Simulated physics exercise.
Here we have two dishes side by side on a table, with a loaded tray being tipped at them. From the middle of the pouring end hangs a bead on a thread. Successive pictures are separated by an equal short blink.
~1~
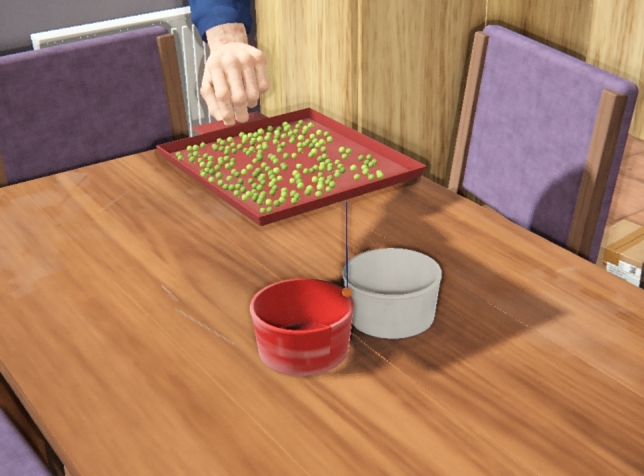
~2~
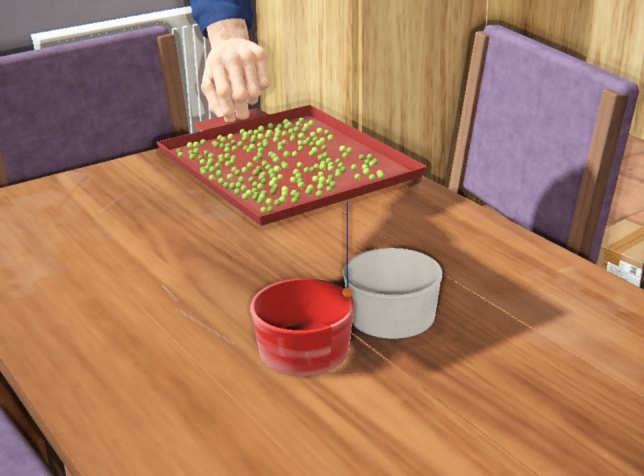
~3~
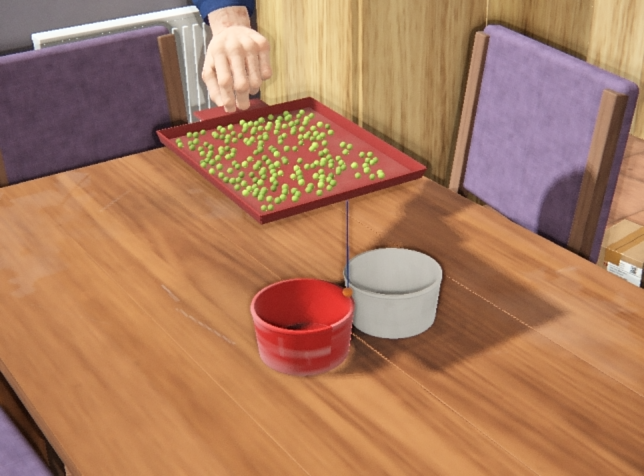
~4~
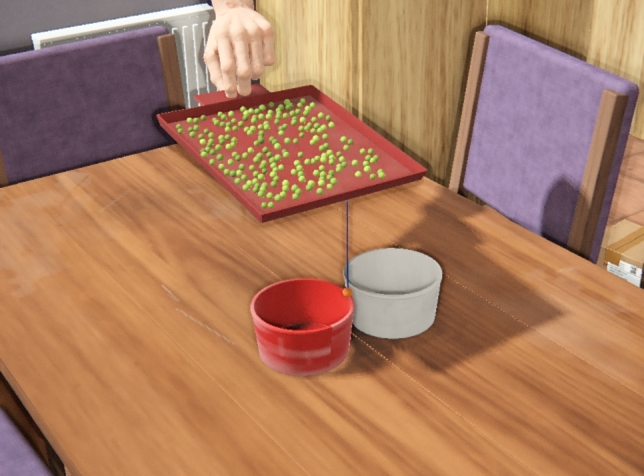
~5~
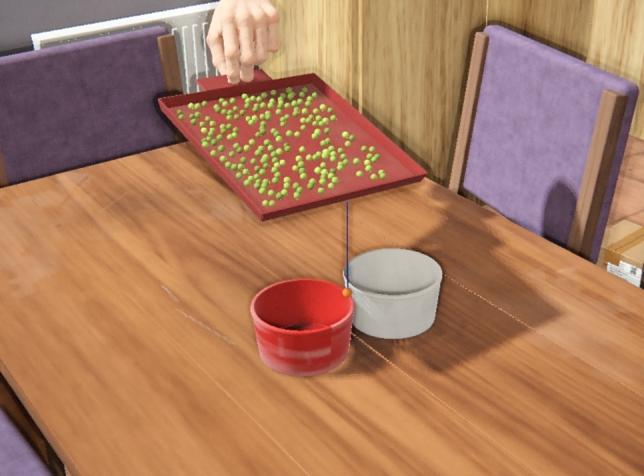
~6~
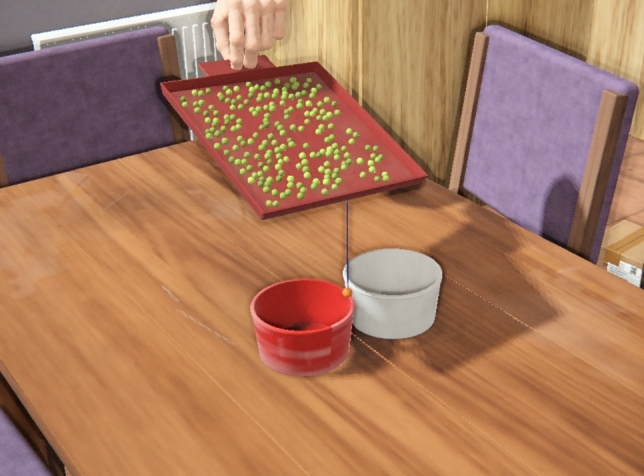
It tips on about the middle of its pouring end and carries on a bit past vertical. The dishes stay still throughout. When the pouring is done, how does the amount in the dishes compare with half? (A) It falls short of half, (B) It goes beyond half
It falls short of half.
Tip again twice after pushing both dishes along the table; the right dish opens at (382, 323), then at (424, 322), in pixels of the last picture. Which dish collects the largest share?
First try, the dish to the right; second try, the dish to the right.
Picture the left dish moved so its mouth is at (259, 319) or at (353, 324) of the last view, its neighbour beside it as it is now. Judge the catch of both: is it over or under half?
First place: Short of half; second place: Beyond half.
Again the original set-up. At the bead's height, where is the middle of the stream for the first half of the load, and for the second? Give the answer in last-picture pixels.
For the early half I get (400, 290), and for the late half (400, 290).
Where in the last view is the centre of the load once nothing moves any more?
About (414, 348).
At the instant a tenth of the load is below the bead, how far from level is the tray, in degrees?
Roughly 65 degrees at that moment.
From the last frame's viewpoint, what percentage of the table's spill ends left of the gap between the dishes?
Roughly 10 %.
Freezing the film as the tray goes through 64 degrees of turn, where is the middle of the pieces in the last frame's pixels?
In the last view, the load is centred near (372, 189).
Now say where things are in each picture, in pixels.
The first picture shows corners of the pouring end at (260, 214) and (421, 165), level; middle of the load at (276, 162), dried peas; left dish at (331, 345); right dish at (421, 309); bead on its thread at (347, 292).
The second picture shows corners of the pouring end at (261, 214) and (421, 166), level; middle of the load at (277, 160).
The third picture shows corners of the pouring end at (262, 213) and (422, 167), tipped barely, lowest at the right corner; middle of the load at (277, 154).
The fourth picture shows corners of the pouring end at (262, 212) and (423, 169), tipped a little, lowest at the right corner; middle of the load at (277, 147).
The fifth picture shows corners of the pouring end at (263, 211) and (423, 172), tipped a little, lowest at the right corner; middle of the load at (279, 139).
The sixth picture shows corners of the pouring end at (265, 210) and (423, 174), tipped clearly, lowest at the right corner; middle of the load at (283, 133); left dish at (331, 346); right dish at (422, 310).
Soon, tray tipped steeply; most on the tray; a stray few outside both; about a quarter in the air.
A while on, tray tipped past a quarter turn; a small part on the tray; a small part in the right dish; about a third outside both; about a third in the air.
Towards the end, tray tipped past a quarter turn; a stray few in the left dish; about a quarter in the right dish; about two thirds outside both.
Finally, tray tipped past a quarter turn; a stray few in the left dish; about a quarter in the right dish; about two thirds outside both.
